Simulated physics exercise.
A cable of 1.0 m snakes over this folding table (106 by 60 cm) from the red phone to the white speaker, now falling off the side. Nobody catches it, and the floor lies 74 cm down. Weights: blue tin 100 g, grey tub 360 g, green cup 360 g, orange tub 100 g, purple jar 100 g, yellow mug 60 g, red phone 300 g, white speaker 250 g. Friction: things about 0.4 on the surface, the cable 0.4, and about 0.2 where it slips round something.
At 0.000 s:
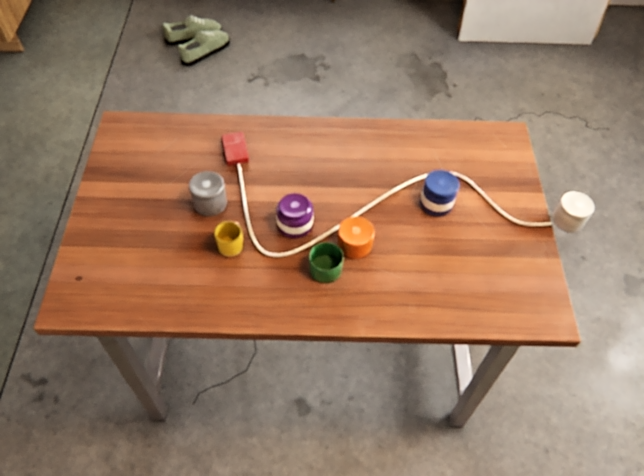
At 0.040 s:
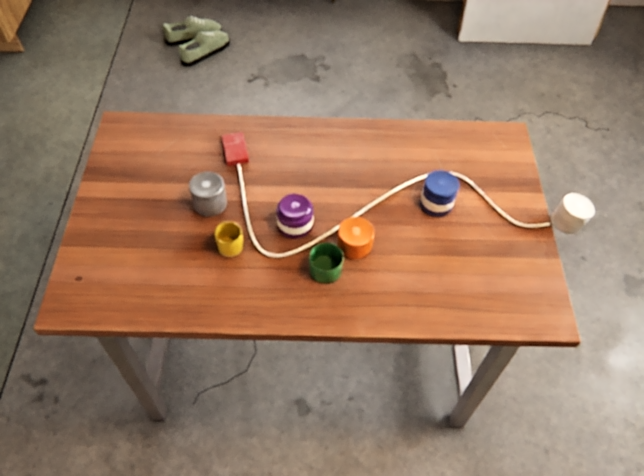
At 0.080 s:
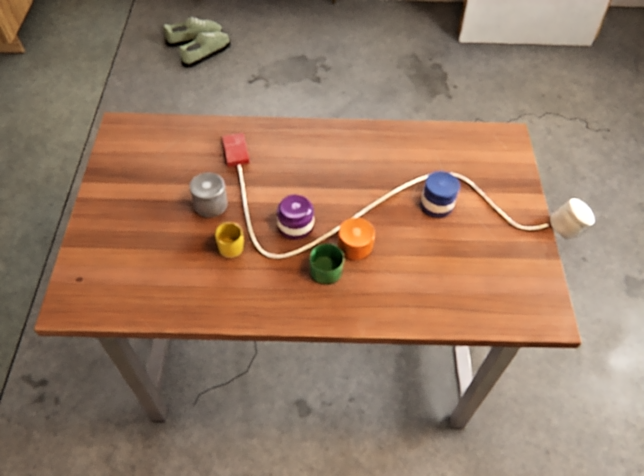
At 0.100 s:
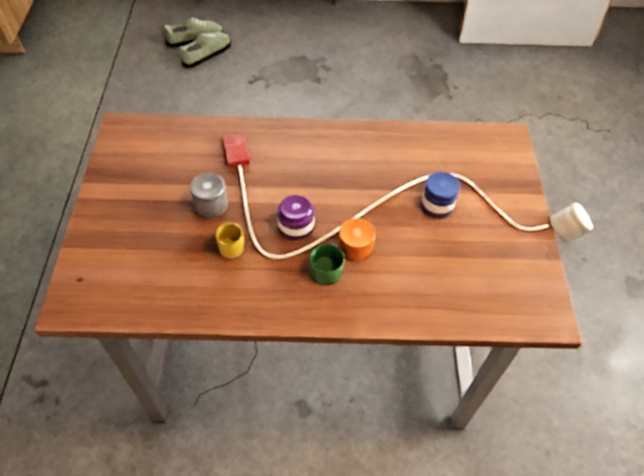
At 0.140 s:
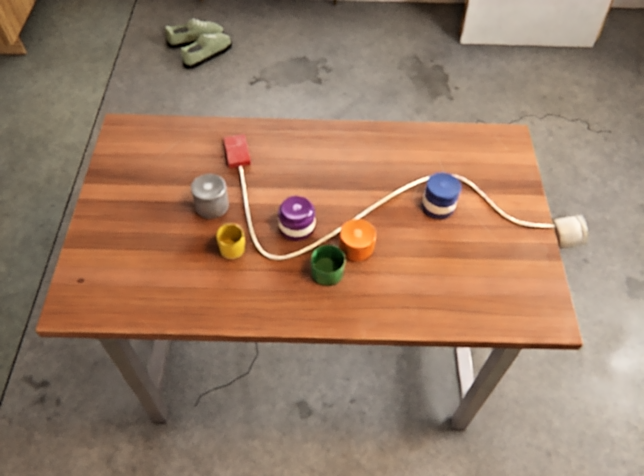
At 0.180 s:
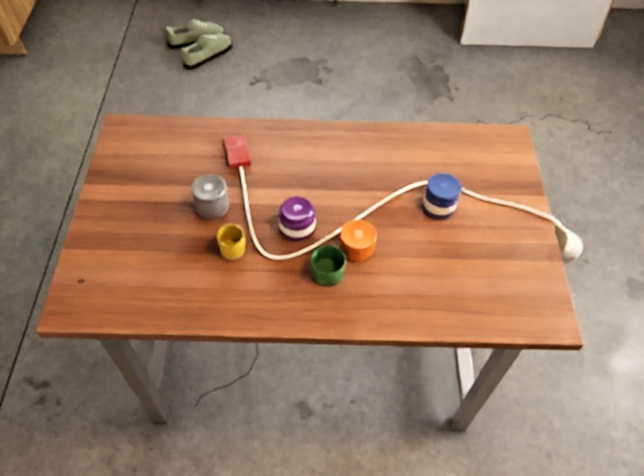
A wooden table holds colourful containers as a corded white speaker tilts and drops beside its right edge.
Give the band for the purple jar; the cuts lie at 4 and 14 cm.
The purple jar ends far away.
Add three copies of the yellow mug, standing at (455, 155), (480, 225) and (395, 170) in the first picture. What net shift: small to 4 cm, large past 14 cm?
In that order: Small, small, small.
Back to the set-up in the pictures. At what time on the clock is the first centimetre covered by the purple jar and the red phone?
Purple jar 0.28 s, red phone 0.44 s.
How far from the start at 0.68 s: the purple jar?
About: Purple jar 35 cm.
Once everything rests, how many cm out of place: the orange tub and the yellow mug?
Orange tub 0 cm, yellow mug 0 cm.
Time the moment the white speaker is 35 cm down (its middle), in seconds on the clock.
That is: 0.40 s.
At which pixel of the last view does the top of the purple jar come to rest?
Near (357, 107).
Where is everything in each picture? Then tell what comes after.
The first picture shows shows, purple jar (295, 205); cable runs through (508, 217) (363, 210) (292, 252) (244, 201).
The second picture shows shows, white speaker (578, 205); cable runs through (508, 218) (363, 211) (244, 202).
The third picture shows shows, white speaker (572, 219); cable runs through (508, 219) (363, 212) (245, 203).
The fourth picture shows shows, white speaker (571, 223); cable runs through (508, 219) (364, 212) (245, 203).
The fifth picture shows shows, white speaker (568, 233); cable runs through (511, 219) (365, 213) (246, 204).
The sixth picture shows shows, purple jar (297, 208); cable runs through (531, 210) (366, 213) (294, 255) (246, 204).
By 0.4 s, the cable's tail end at (251, 168); purple jar 19 cm off its start, white speaker over the edge, blue tin 7 cm off its start.
By 0.7 s, the cable's tail end at (285, 161); purple jar 33 cm off its start, white speaker over the edge, blue tin 7 cm off its start.
By 0.9 s, the cable's tail end at (298, 162); purple jar 34 cm off its start at (357, 107), white speaker over the edge, red phone 10 cm off its start at (278, 155).
By 1.2 s, the cable's tail end at (303, 163); purple jar 34 cm off its start, red phone 11 cm off its start, white speaker over the edge.
By 2.4 s, the cable's tail end at (303, 163); purple jar 34 cm off its start at (357, 107), red phone 11 cm off its start at (284, 155), white speaker over the edge, blue tin 7 cm off its start at (459, 211).
